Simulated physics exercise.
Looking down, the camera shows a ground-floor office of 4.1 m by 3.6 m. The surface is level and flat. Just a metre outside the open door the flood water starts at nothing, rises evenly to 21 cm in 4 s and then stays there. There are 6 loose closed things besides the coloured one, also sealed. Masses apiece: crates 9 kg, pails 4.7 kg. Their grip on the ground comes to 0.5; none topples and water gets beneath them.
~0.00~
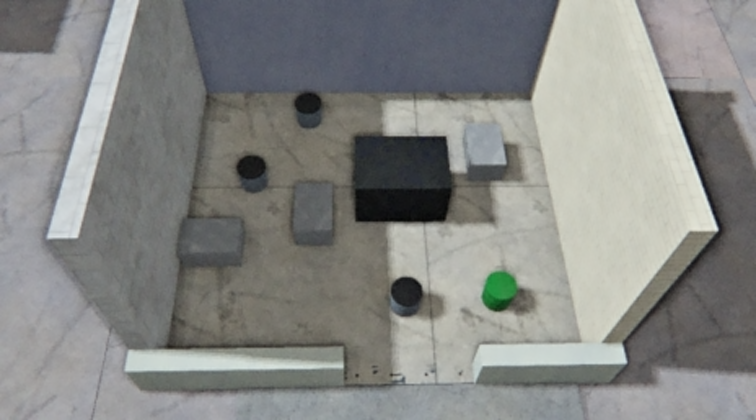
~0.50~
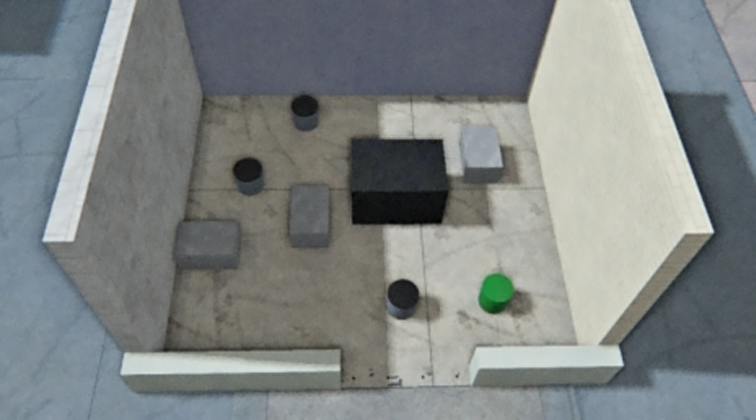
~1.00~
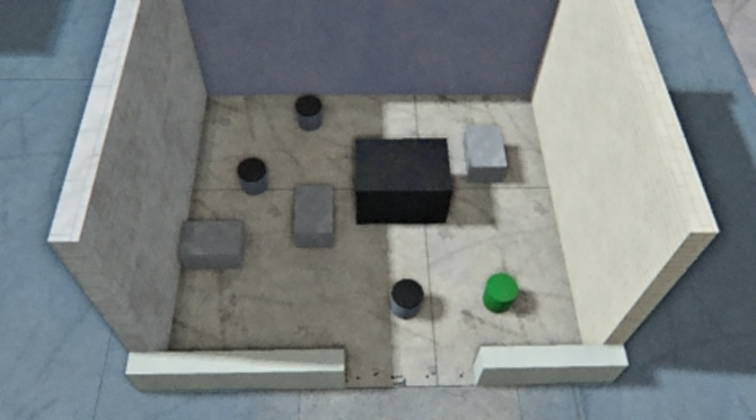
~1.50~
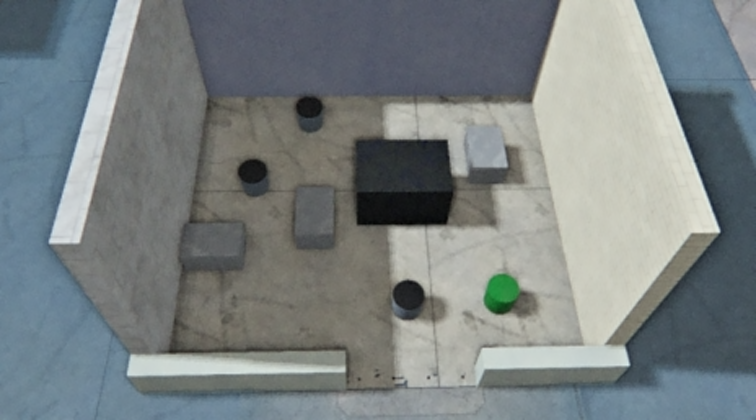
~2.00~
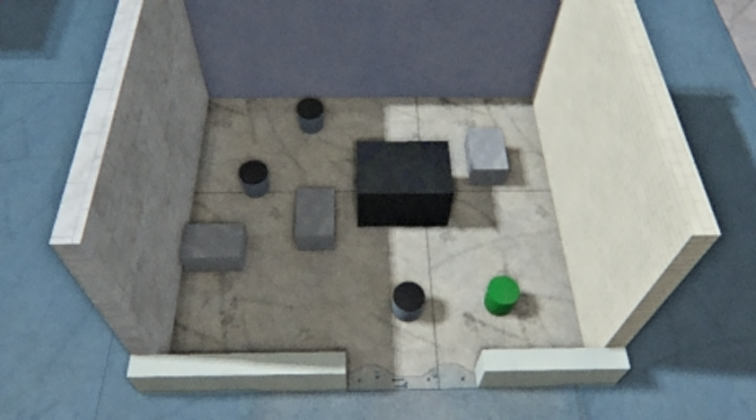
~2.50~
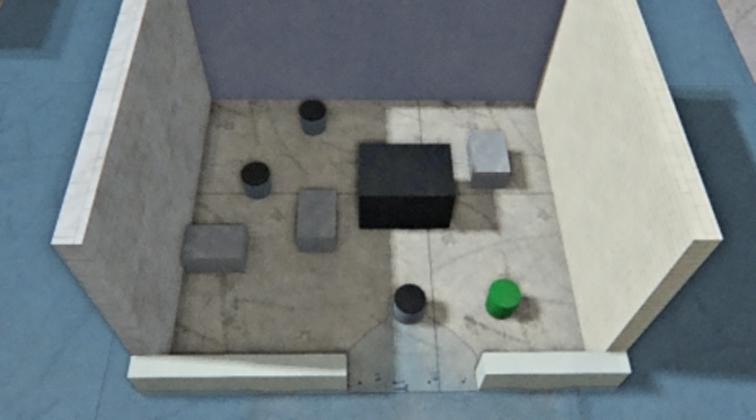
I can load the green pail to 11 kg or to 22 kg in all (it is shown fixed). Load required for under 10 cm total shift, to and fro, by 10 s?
Result: Light ballast works.
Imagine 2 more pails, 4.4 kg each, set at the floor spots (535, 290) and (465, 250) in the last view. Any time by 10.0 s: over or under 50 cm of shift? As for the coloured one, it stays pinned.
In that order: Within it, beyond it.
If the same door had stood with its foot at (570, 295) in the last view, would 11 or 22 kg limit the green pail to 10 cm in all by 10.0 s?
Then only the higher weight holds it.
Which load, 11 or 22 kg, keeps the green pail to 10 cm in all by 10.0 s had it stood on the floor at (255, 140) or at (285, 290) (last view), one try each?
Well, first the light mass is sufficient, and next the light mass is sufficient.
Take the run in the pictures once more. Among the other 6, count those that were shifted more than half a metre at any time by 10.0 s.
Answer: 6.
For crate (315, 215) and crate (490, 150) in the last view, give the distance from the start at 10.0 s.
In that order: 140 cm, 140 cm.
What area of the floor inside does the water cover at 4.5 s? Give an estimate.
Roughly 6.0 m2 of it is wet.
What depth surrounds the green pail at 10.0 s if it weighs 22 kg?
Something like 6 centimetres.
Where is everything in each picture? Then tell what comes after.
The first frame shows the green pail at (502, 285), on the bottom; 0.0 m2 under water; 0 of 7 have shifted.
The second frame shows the green pail at (498, 288) rests on the ground; 0.0 m2 under water; 0 of 7 have shifted.
The third frame shows the green pail at (502, 287) rests on the ground; water covers 0.0 m2; 0 of 7 have shifted.
The fourth frame shows the green pail at (503, 288) rests on the ground; 0.0 m2 under water; 0 of 7 have shifted.
The fifth frame shows the green pail at (504, 290) rests on the ground; 0.0 m2 under water; 0 of 7 have shifted.
The sixth frame shows the green pail at (505, 293), on the bottom; 0.5 m2 under water; 0 of 7 have shifted.
After 3.5 s the green pail would be 0 cm from its start with 11 kg and 0 cm from its start with 22 kg; 1 cm of water round it then.
After 4.5 s the green pail would be 0 cm from its start with 11 kg and 0 cm from its start with 22 kg; 3 cm of water round it then.
After 7.0 s the green pail would be 0 cm from its start with 11 kg and 0 cm from its start with 22 kg; 5 cm of water round it then.
After 10.0 s the green pail would be 0 cm from its start with 11 kg and 0 cm from its start with 22 kg; 6 cm of water round it then.
